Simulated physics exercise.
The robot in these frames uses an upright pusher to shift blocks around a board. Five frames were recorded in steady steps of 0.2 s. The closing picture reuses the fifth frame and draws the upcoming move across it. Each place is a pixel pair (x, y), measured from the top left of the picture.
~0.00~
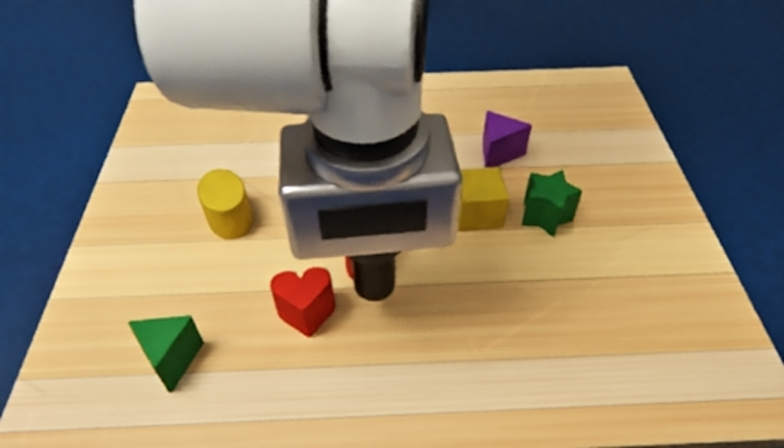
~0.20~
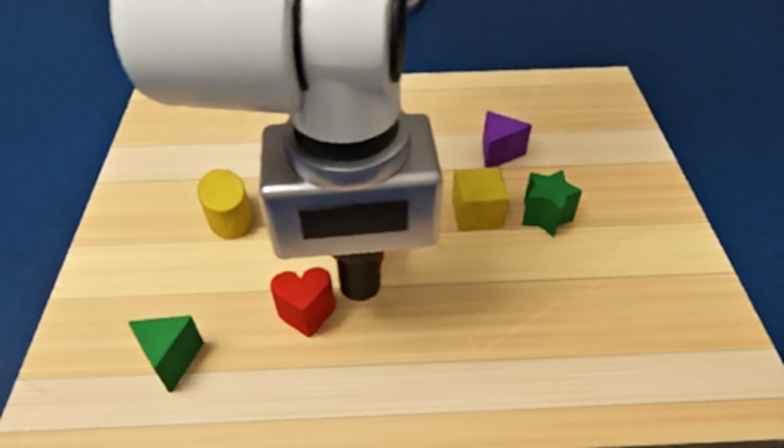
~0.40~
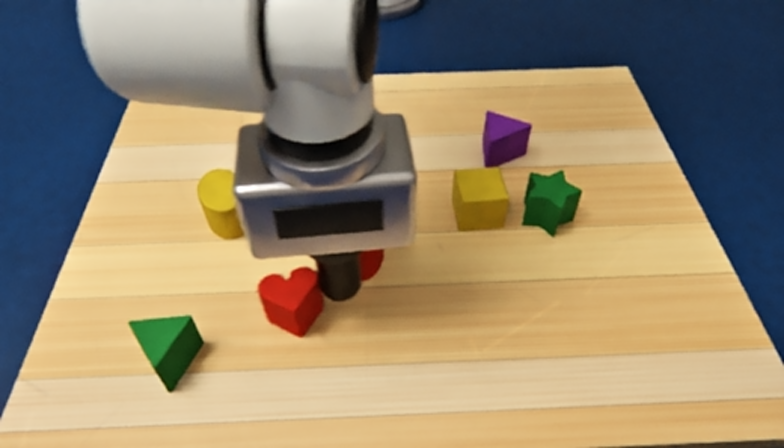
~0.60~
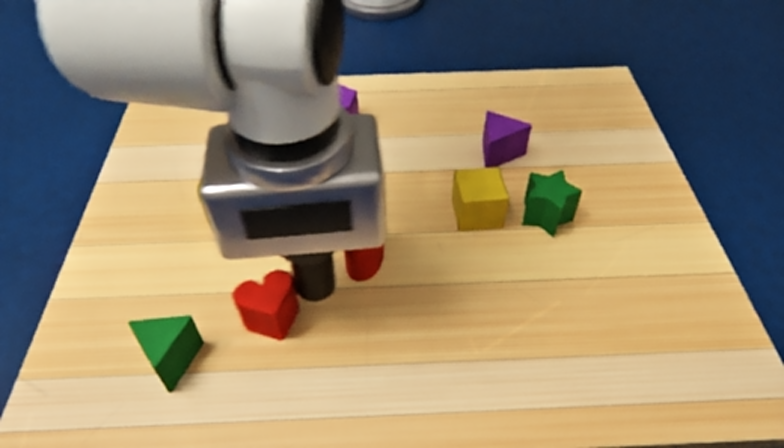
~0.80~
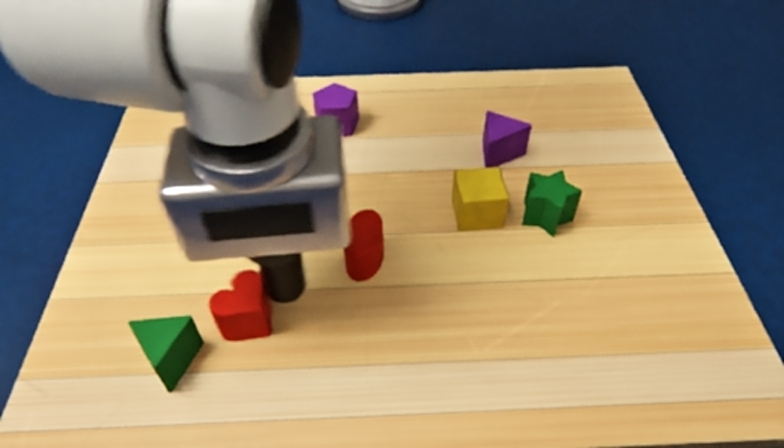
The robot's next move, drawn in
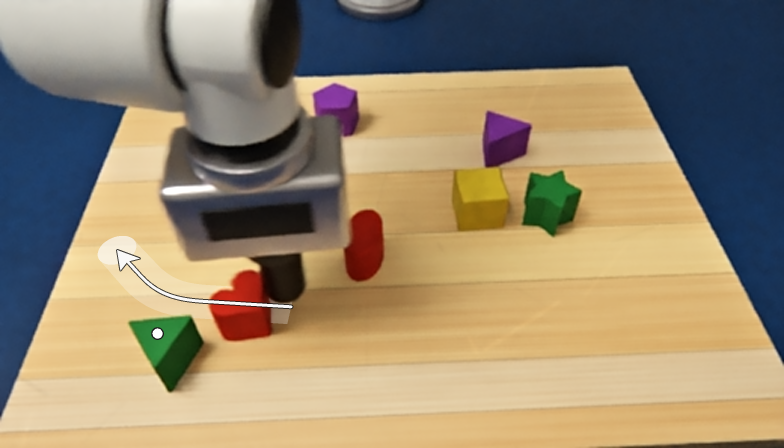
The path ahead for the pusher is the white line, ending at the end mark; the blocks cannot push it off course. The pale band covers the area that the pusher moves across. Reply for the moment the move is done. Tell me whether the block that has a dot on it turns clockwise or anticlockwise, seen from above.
It spins clockwise.
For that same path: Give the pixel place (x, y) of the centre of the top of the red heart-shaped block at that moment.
I'd place it at (167, 310), taking the centre of its top.
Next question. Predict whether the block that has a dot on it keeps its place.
That one moves away.
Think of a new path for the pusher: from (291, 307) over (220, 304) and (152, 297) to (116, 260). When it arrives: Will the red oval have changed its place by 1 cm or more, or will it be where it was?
The red oval will stay where it is.
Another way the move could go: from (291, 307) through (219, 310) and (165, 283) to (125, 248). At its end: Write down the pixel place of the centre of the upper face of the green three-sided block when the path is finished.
Its top middle will sit at (112, 361).
Path on the board, from (291, 307) via (219, 302) and (154, 288), ending at (117, 250); the dot is on the green three-sided block.
The first path, step by step. One third of the way, pusher (211, 283); green three-sided block (138, 349), turned 20° clockwise; red heart-shaped block (178, 307), turned 65° anticlockwise.
Two thirds of the way, pusher (144, 268); green three-sided block (140, 350), turned 25° clockwise; red heart-shaped block (167, 310), turned 85° anticlockwise.
At the end, pusher (106, 230); green three-sided block (140, 350), turned 25° clockwise; red heart-shaped block (167, 310), turned 85° anticlockwise; red oval in place.
